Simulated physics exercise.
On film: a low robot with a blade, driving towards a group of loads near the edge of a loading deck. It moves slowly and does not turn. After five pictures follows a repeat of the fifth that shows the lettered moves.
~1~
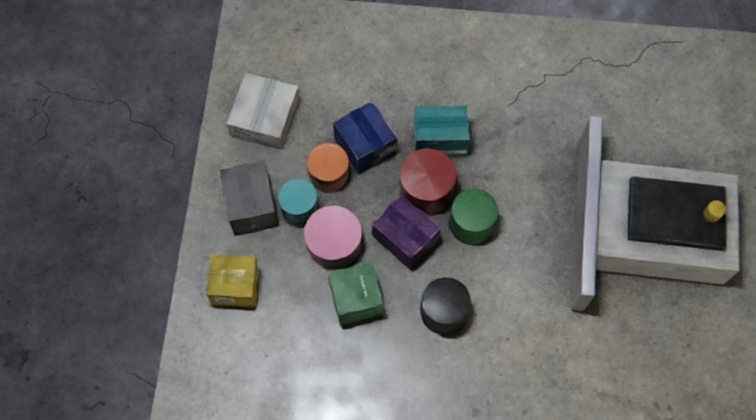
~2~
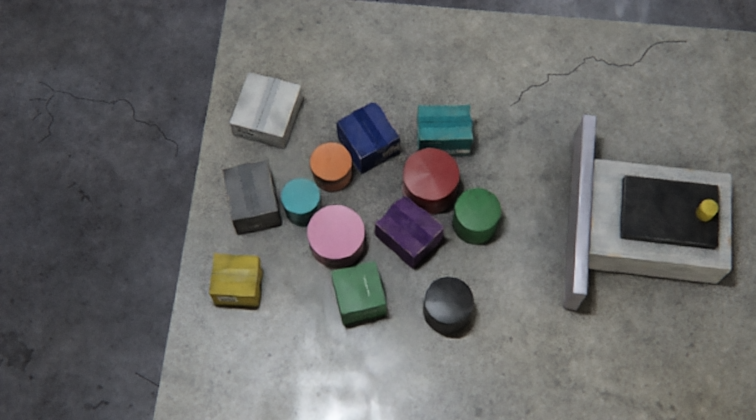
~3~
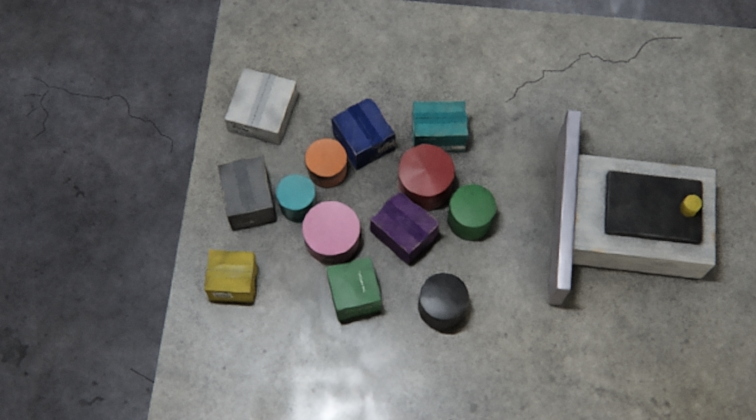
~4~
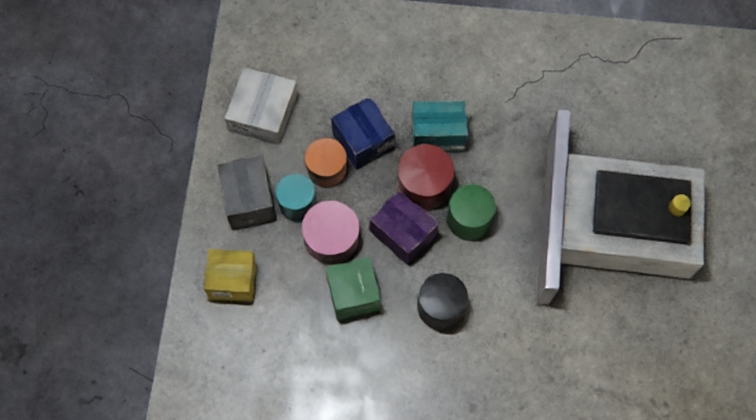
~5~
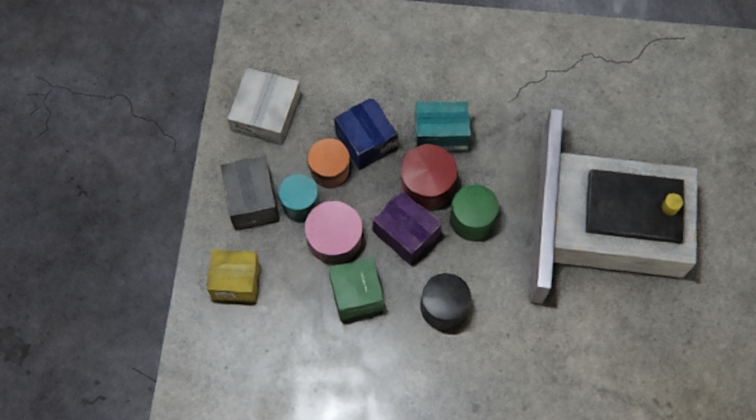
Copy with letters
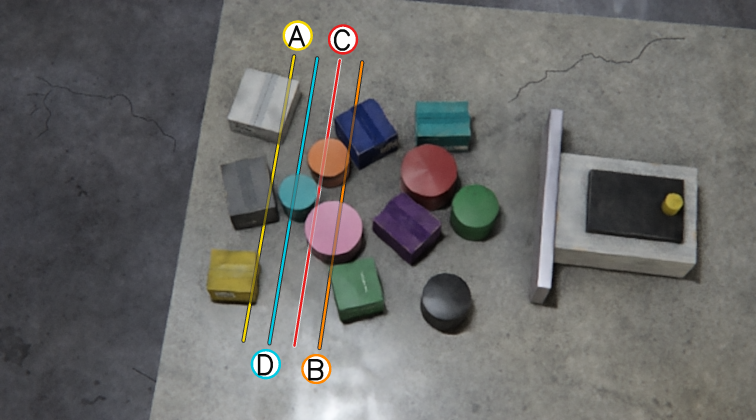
A low robot with a flat blade creeping left across a concrete deck towards a cluster of colourful, motionless boxes and cylinders.
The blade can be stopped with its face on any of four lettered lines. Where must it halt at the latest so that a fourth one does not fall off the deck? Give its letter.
Line A.
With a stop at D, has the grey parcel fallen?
Yes.
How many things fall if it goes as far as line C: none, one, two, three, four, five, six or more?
By then, none.
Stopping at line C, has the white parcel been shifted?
Yes.
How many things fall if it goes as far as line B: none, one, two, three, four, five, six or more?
The count is none.
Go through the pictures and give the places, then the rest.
Robot (670, 211); turquoise pail (299, 203); green box (356, 294), in the first picture.
Robot (663, 210); pink pail (337, 237), in the second picture.
Robot (646, 205); white parcel (262, 107), in the third picture.
Robot (635, 205); orange pail (327, 164), in the fourth picture.
Robot (628, 204); red canister (428, 178); yellow box (234, 275); grey parcel (250, 193), in the fifth picture.
On the marked copy, A at (270, 191); B at (342, 197); C at (318, 195); D at (295, 193).
Taking A. A third of the way, robot (525, 195); black canister (427, 311); pink pail (323, 235).
Two thirds of the way, robot (424, 186); white parcel (233, 96); yellow box (202, 300).
When it is over, robot (346, 179); grey parcel over the edge; white parcel over the edge; two fallen.
As for the rest, B is within the limit but short; C is within the limit but short; D is within the limit but short.
